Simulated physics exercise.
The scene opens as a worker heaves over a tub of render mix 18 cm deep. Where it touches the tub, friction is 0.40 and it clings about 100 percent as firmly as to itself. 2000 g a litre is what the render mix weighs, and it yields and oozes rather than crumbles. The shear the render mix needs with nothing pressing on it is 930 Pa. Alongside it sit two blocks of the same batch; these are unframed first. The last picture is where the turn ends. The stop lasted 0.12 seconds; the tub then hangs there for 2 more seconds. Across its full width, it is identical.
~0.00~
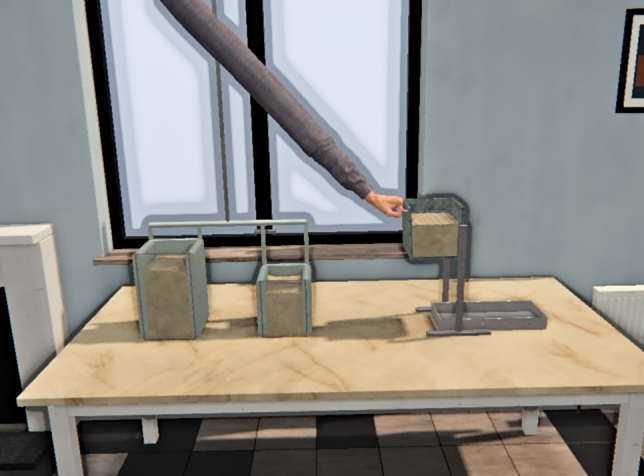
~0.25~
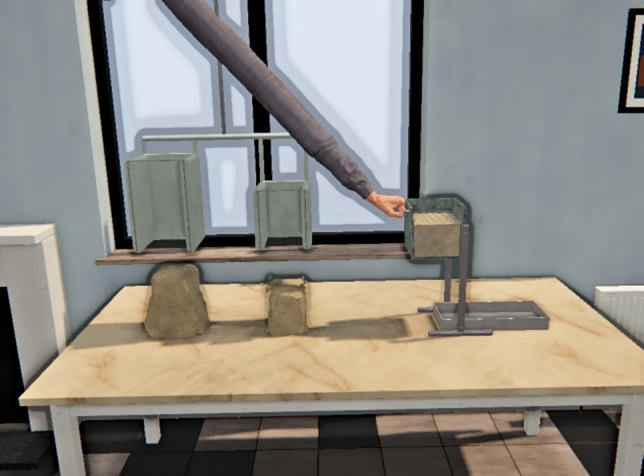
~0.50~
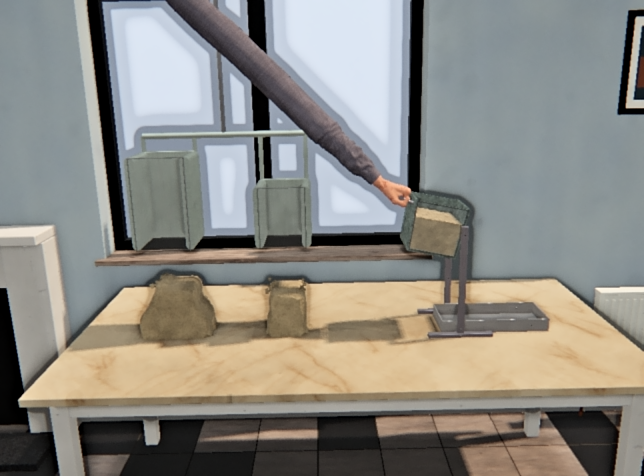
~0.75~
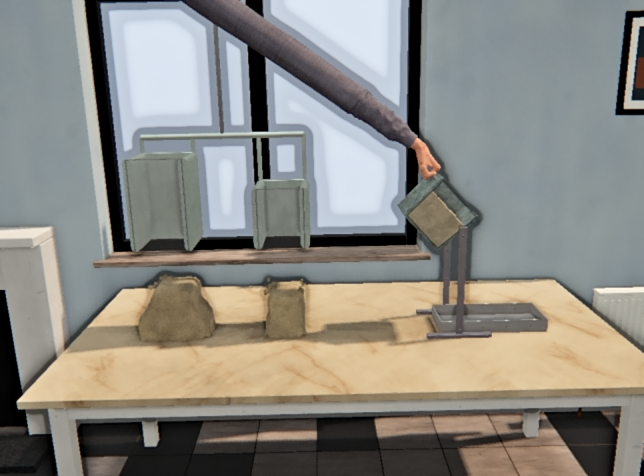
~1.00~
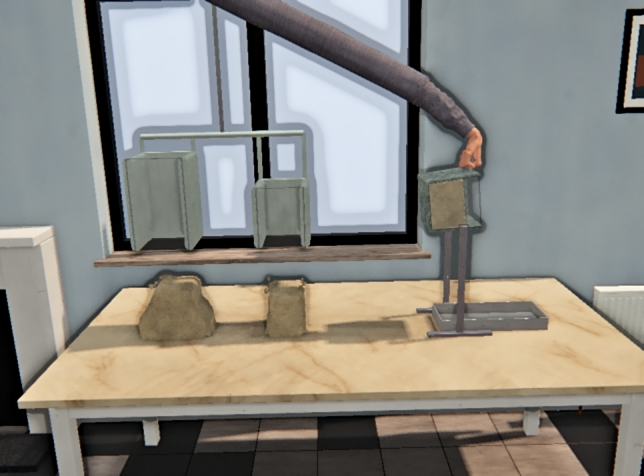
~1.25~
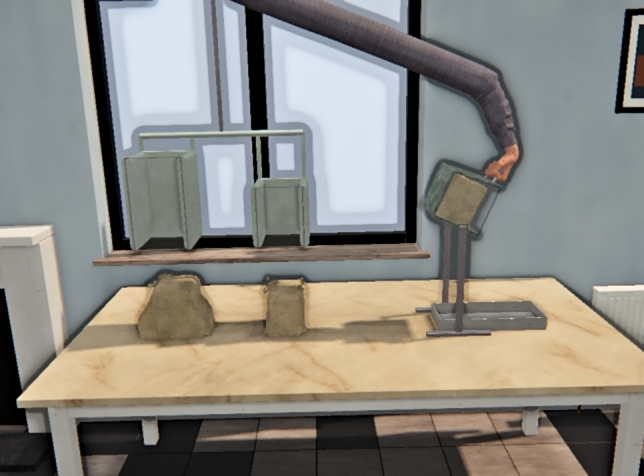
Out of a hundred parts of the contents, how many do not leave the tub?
Around 12 in every hundred.
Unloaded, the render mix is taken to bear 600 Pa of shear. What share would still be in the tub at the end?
Then roughly 16 %.
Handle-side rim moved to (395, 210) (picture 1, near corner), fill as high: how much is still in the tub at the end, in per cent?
The tub would end up holding some 12 % of it.
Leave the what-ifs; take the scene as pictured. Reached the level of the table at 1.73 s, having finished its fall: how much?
By then close to 5 % is down.
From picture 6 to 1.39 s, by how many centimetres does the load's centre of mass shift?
Close to 5 centimetres.
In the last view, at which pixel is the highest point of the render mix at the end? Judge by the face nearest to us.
Close to pixel (439, 207).
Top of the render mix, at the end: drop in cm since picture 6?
The top ends up some 11 cm below its level in the last picture.
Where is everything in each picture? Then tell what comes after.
Handle-side rim at (411, 209), tilt 0 degrees; highest point of the render mix at (453, 223); test blocks 28 cm, 18 cm high (left to right), in the first frame.
Handle-side rim at (413, 209), tilt 0 degrees; highest point of the render mix at (455, 223); test blocks 24 cm, 18 cm high (left to right), in the second frame.
Handle-side rim at (419, 200), tilt 12 degrees; highest point of the render mix at (419, 217); test blocks 21 cm, 18 cm high (left to right), in the third frame.
Handle-side rim at (444, 180), tilt 48 degrees; highest point of the render mix at (432, 193); test blocks 21 cm, 18 cm high (left to right), in the fourth frame.
Handle-side rim at (479, 176), tilt 85 degrees; highest point of the render mix at (461, 180); test blocks 21 cm, 18 cm high (left to right), in the fifth frame.
Handle-side rim at (501, 189), tilt 113 degrees; highest point of the render mix at (460, 176); test blocks 21 cm, 18 cm high (left to right), in the sixth frame.
By 1.39 s, the tub is at 113 degrees and holds 97 %.
By 1.56 s, the tub is at 113 degrees and holds 45 %.
By 1.73 s, the tub is at 113 degrees and holds 12 %.
By 1.90 s, the tub is at 113 degrees and holds 12 %.
By 3.25 s, at the end, the tub is at 113 degrees and holds 12 %.
